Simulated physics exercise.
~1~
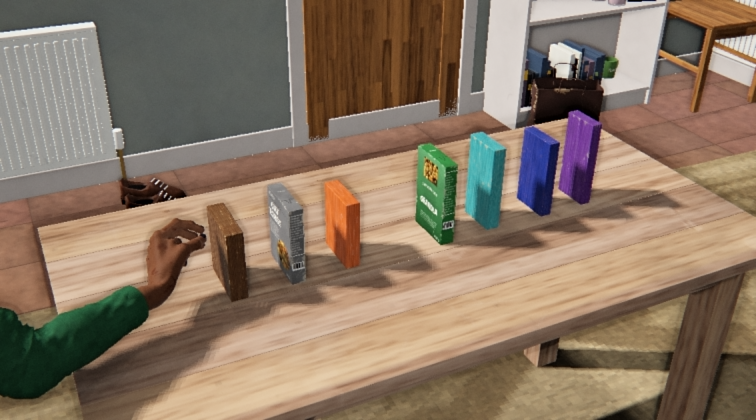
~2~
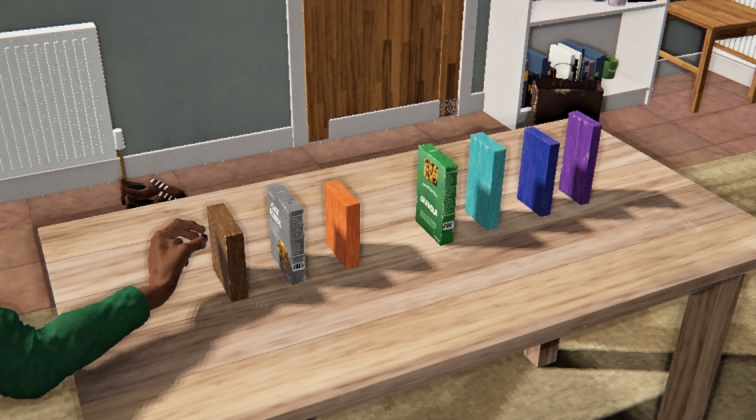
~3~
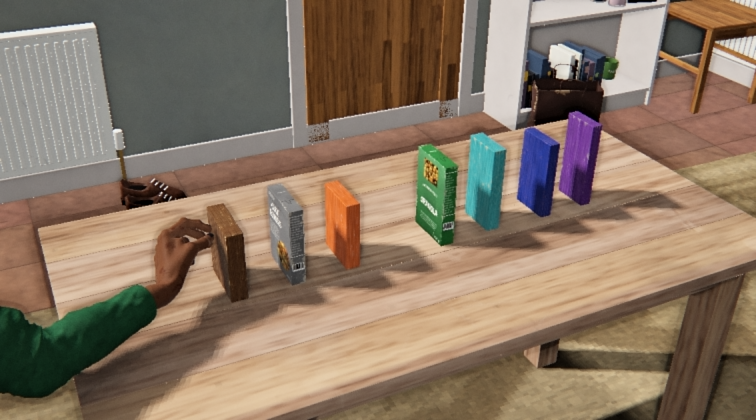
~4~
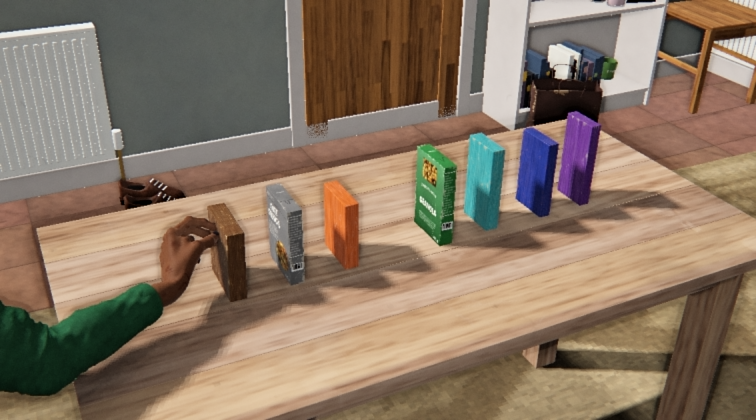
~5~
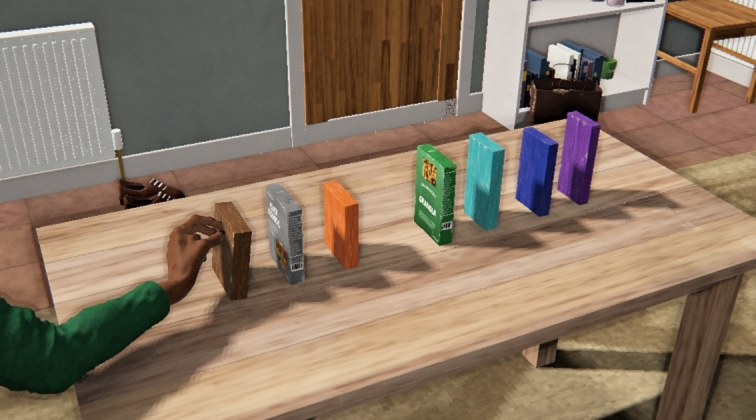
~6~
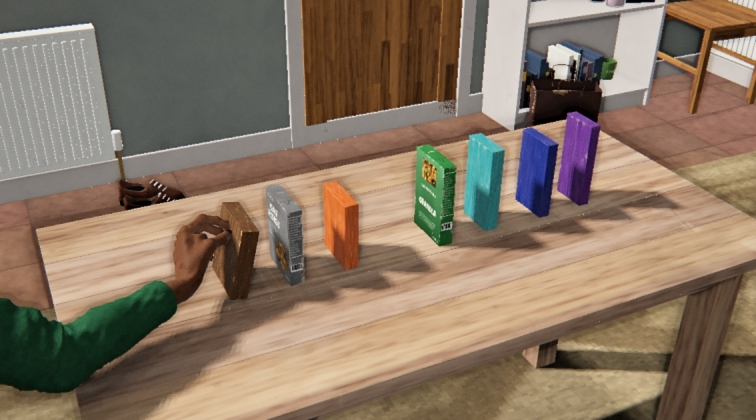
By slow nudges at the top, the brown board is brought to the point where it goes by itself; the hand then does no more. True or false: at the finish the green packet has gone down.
False, it is still up.
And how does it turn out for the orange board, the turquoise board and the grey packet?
At the end the orange board has fallen, the turquoise board is standing, and the grey packet has fallen.
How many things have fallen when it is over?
The count is 3.
Then, 0.30 s on from there, brown board 59° over; grey packet turned 30° from how it was put.
Then, 0.40 s on from there, brown board 70° over; grey packet turned 55° from how it was put; orange board turned 31° from how it was put.
Then, 0.50 s on from there, brown board 75° over; orange board on its side; grey packet on its side.
In the end, toppled on the table, orange board and grey packet; the other 3 unmoved. At the end, from the last picture's camera, green packet near (434, 195).
